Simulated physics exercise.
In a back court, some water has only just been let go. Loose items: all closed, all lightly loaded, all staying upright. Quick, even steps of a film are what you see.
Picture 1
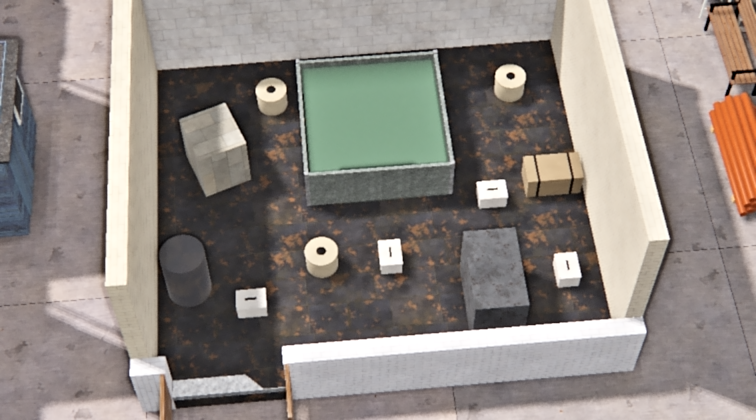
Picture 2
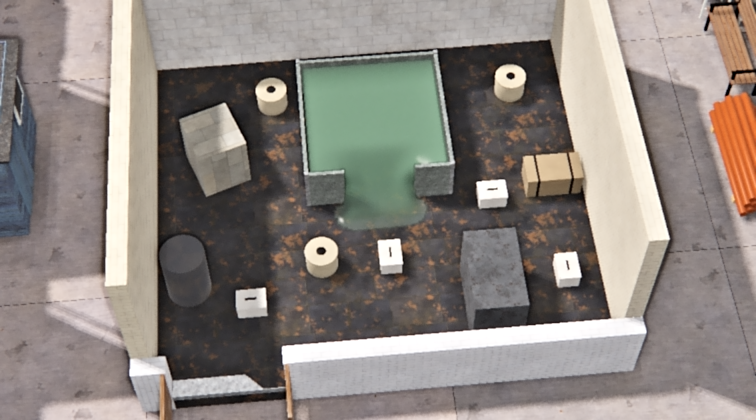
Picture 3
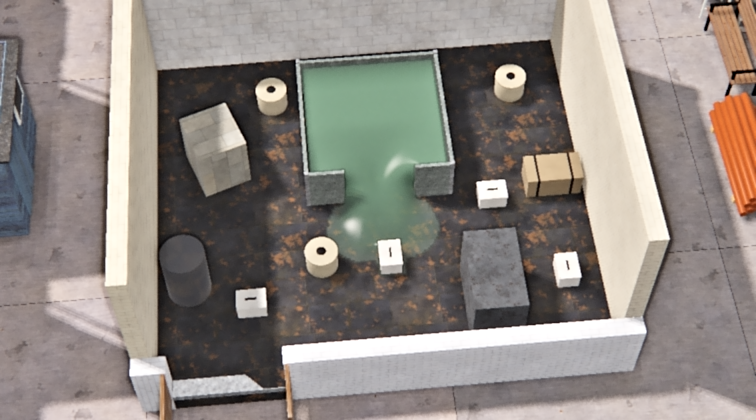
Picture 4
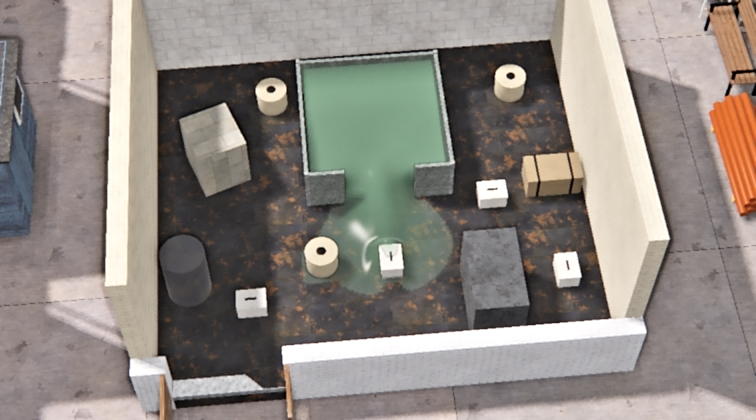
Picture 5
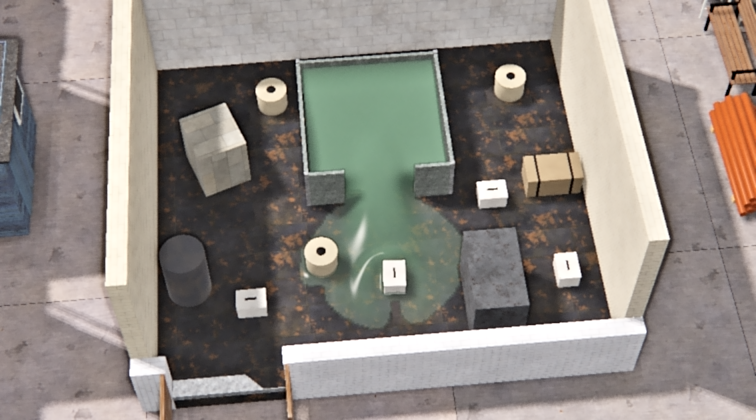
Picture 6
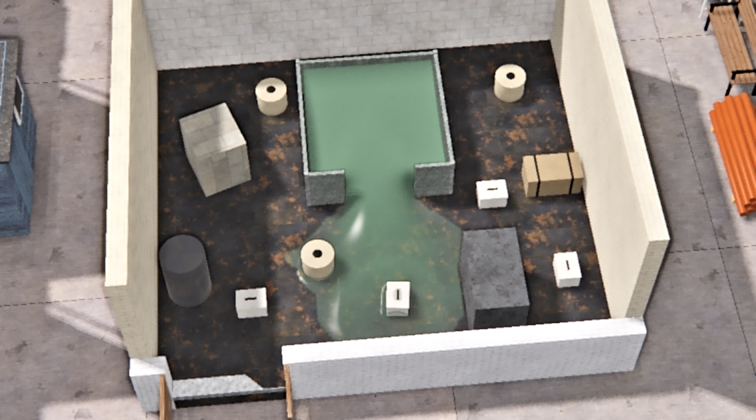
Green water pours through a gap in a tank's front wall and pushes a white box forward.
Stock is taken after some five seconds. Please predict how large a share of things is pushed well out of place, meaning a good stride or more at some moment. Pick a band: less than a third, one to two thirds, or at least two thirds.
The fraction is one to two thirds of them.
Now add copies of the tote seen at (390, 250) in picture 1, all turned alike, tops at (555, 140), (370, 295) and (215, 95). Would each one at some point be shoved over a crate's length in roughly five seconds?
Copy by copy, in order: Largely stays, relocated, largely stays.
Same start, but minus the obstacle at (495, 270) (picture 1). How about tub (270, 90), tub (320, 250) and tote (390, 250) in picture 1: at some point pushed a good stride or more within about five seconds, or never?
Each in the order asked: Moved little if at all; got moved a good way; got moved a good way.
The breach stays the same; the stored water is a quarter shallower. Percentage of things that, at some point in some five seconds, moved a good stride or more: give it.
40 per cent.
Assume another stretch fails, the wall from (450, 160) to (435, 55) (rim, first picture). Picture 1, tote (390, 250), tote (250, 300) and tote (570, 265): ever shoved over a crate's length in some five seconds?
Order as asked: Not sent that far; not sent that far; sent that far.
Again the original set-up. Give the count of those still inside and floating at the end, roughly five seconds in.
That would be 1.
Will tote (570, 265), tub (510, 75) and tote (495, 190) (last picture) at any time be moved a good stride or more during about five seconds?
Tally in given order: Less than that / less than that / less than that.
A moment on, 2 of 8 are well off their spots; 0 afloat.
Next, 2 of 8 are well off their spots; 2 afloat.
Later, 2 of 8 are well off their spots; 1 afloat.
In the end, 4 of 8 are well off their spots, and 4 have been at some point; 1 afloat.
